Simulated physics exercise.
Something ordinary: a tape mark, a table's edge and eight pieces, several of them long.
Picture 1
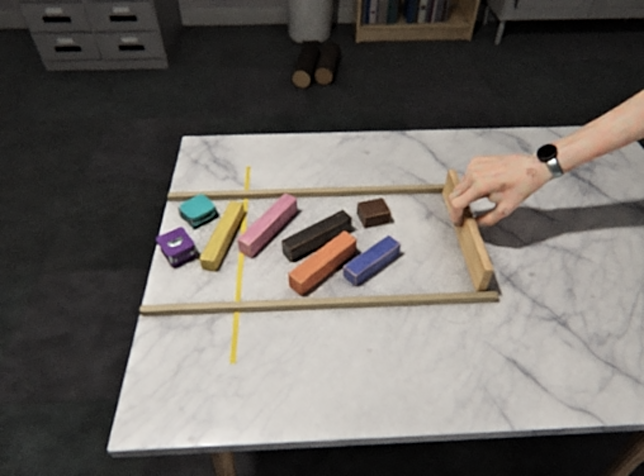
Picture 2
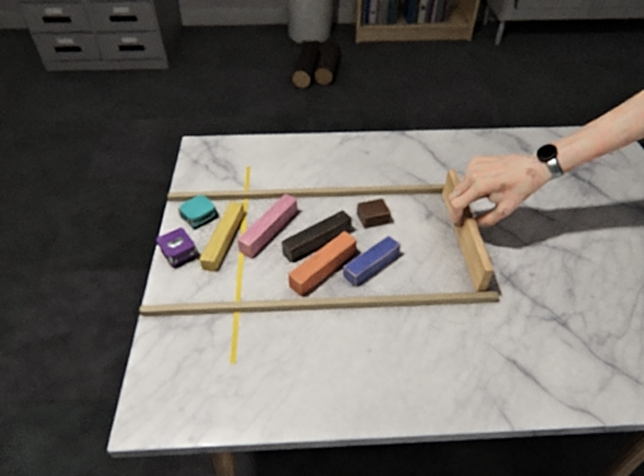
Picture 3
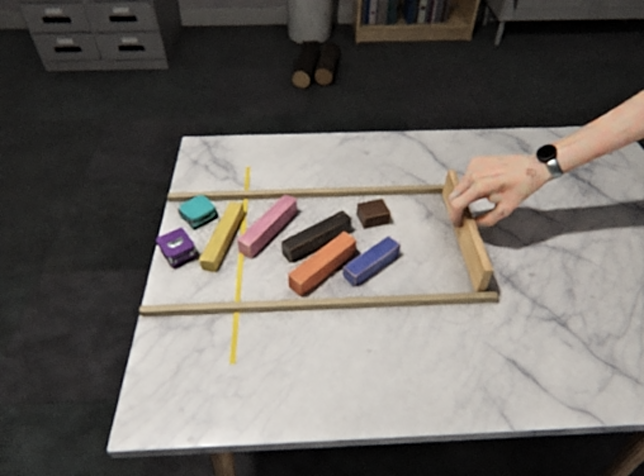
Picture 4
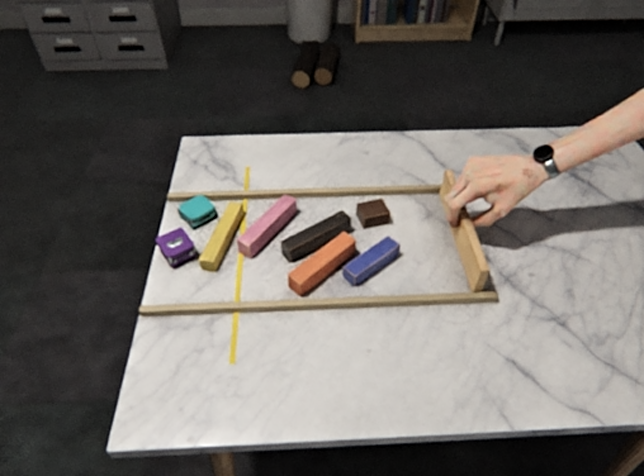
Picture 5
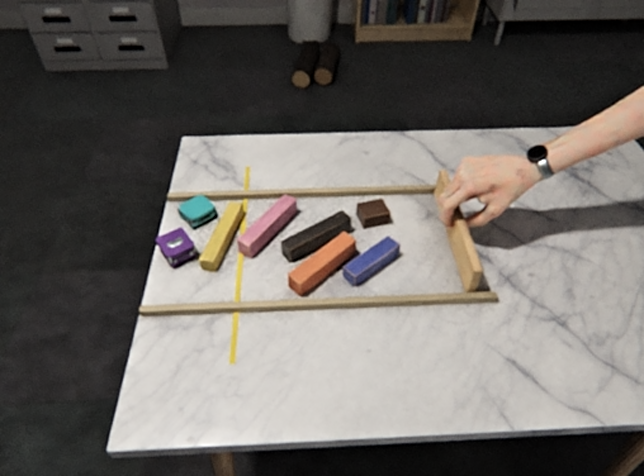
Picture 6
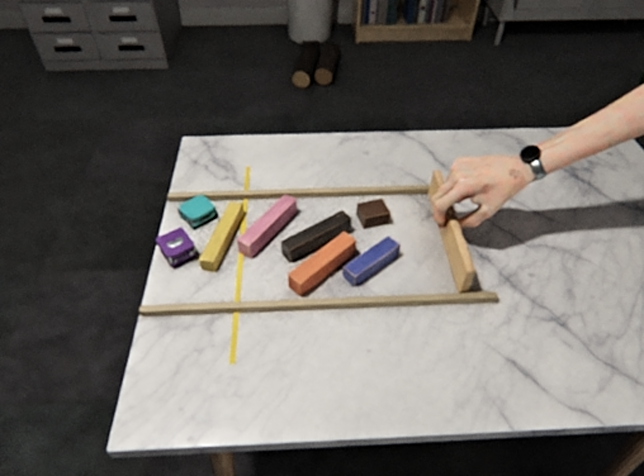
A hand wearing a dark watch reaches in from the right and grips an upright wooden board on a marble-topped table, seen from above at an angle in a dark-floored room. Between two wooden rails lie purple and turquoise cases at left, a yellow bar by a yellow tape line, then pink, black, orange and blue bars and a small brown block. The board, still at first, slides slightly left with the hand, touching none of the pieces, which stay still.
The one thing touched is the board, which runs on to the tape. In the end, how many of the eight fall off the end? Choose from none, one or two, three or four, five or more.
Final count: One or two.
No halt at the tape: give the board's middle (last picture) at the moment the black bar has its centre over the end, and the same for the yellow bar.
The middle is at (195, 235) when it's the black bar, and at (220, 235) when it's the yellow bar.
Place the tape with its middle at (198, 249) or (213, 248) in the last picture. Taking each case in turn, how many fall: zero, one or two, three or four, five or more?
Place by place: 3 or 4, then three to four.
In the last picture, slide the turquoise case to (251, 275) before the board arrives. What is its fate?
Lab note: Started there, it remains on top.
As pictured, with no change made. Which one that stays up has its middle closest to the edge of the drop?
The turquoise case.
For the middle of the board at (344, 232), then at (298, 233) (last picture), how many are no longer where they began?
Tally: 4; 5.
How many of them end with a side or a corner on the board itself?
Tally at the end: 2.
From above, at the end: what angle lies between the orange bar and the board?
I'd estimate about 15 degrees.
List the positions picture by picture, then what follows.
In the first frame, purple case (177, 248); turquoise case (198, 212); yellow bar (223, 234); board (465, 227); tape (242, 247).
In the second frame, turquoise case (198, 212); board (465, 227).
In the third frame, yellow bar (223, 235); black bar (317, 236).
In the fourth frame, purple case (177, 248); pink bar (268, 225).
In the fifth frame, turquoise case (198, 212); orange bar (323, 263).
In the sixth frame, purple case (177, 248); turquoise case (198, 212); yellow bar (223, 235); board (449, 228); tape (242, 247).
Early on, none off yet; purple case at rest near (177, 248); turquoise case at rest near (198, 212); yellow bar at rest near (223, 235).
Finally, the number that fall off is one or two; lost, purple case.
